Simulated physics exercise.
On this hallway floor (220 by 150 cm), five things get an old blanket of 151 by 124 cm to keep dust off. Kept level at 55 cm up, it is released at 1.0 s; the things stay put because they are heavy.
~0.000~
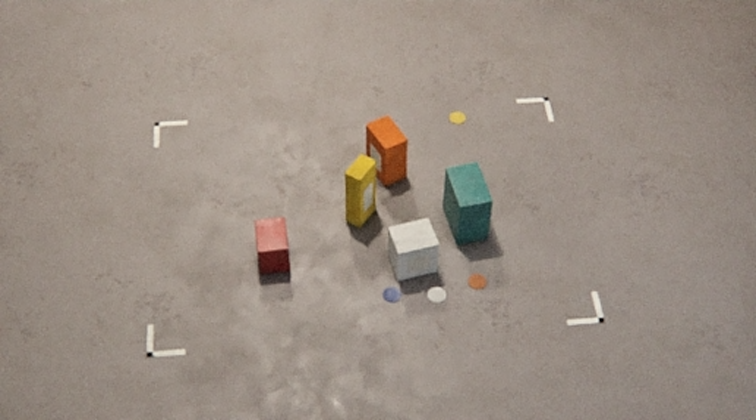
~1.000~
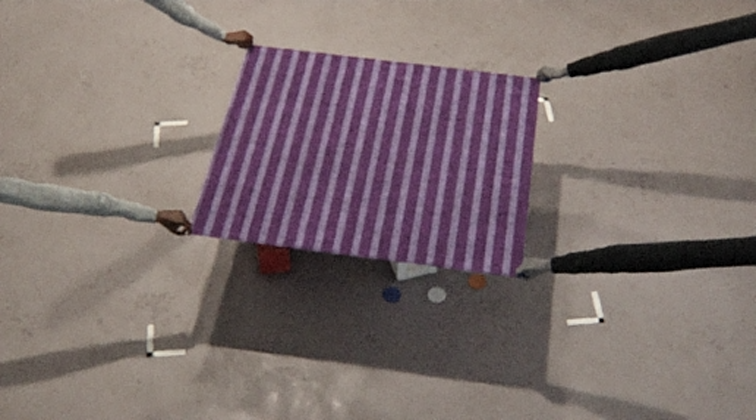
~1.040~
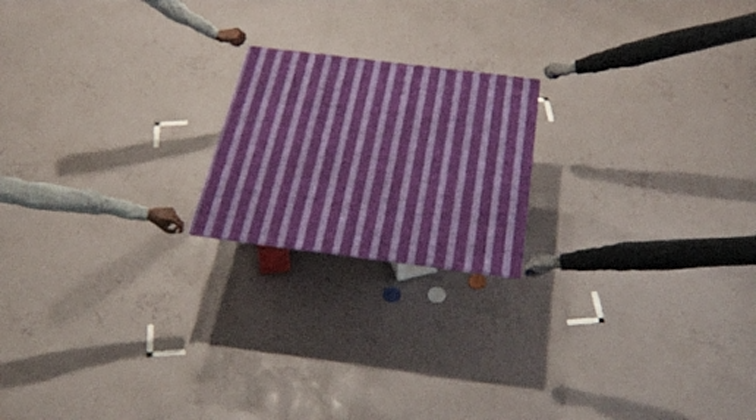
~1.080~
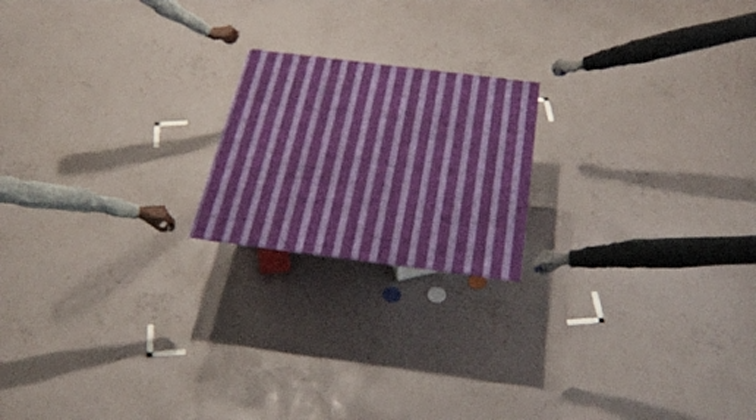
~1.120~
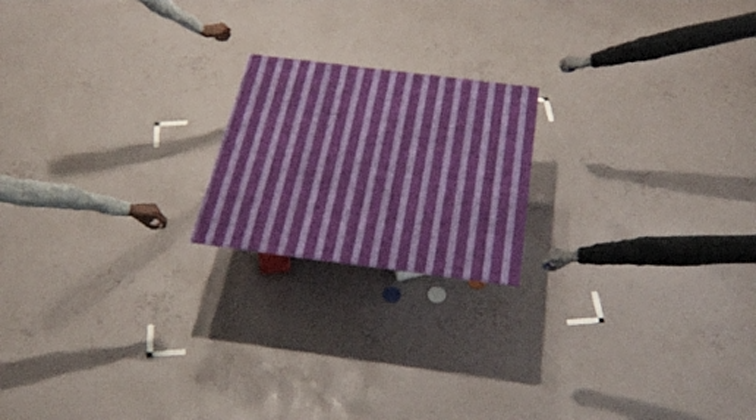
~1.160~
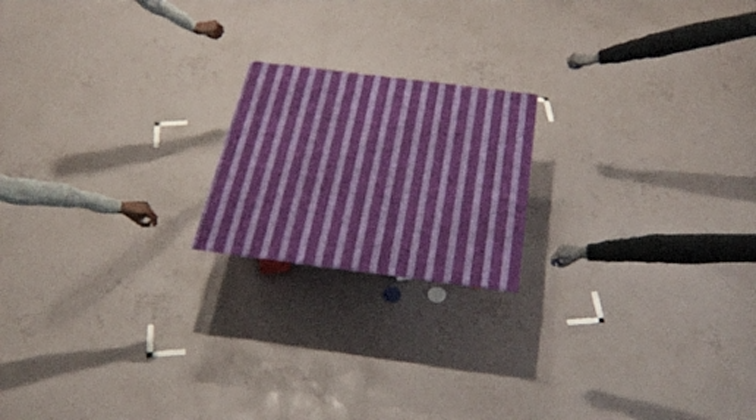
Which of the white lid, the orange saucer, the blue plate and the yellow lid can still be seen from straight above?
In order: The white lid gets covered; the orange saucer ends under the cloth; the blue plate ends under the cloth; the yellow lid still shows.
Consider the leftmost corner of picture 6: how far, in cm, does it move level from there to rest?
That corner moves about 16 cm, measured flat, before it rests.
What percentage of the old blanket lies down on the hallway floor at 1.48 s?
Roughly 15 per cent.
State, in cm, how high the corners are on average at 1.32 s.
14 cm.
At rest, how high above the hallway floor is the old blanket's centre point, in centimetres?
Roughly 38 cm.
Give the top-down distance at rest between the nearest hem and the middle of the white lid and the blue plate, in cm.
4 cm and 6 cm, roughly.
At 1.3 s, 0 % of it is down, spanning 167 by 148 cm, above orange saucer, white lid, blue plate.
At 1.5 s, 15 % of it is down, spanning 151 by 125 cm, above orange saucer, white lid, blue plate.
At 1.6 s, 15 % of it is down, spanning 151 by 124 cm, above orange saucer, white lid, blue plate.
At 1.8 s, 15 % of it is down, spanning 151 by 123 cm, above orange saucer, white lid, blue plate.
At 3.3 s, 15 % of it is down, spanning 149 by 123 cm, above orange saucer, white lid, blue plate.
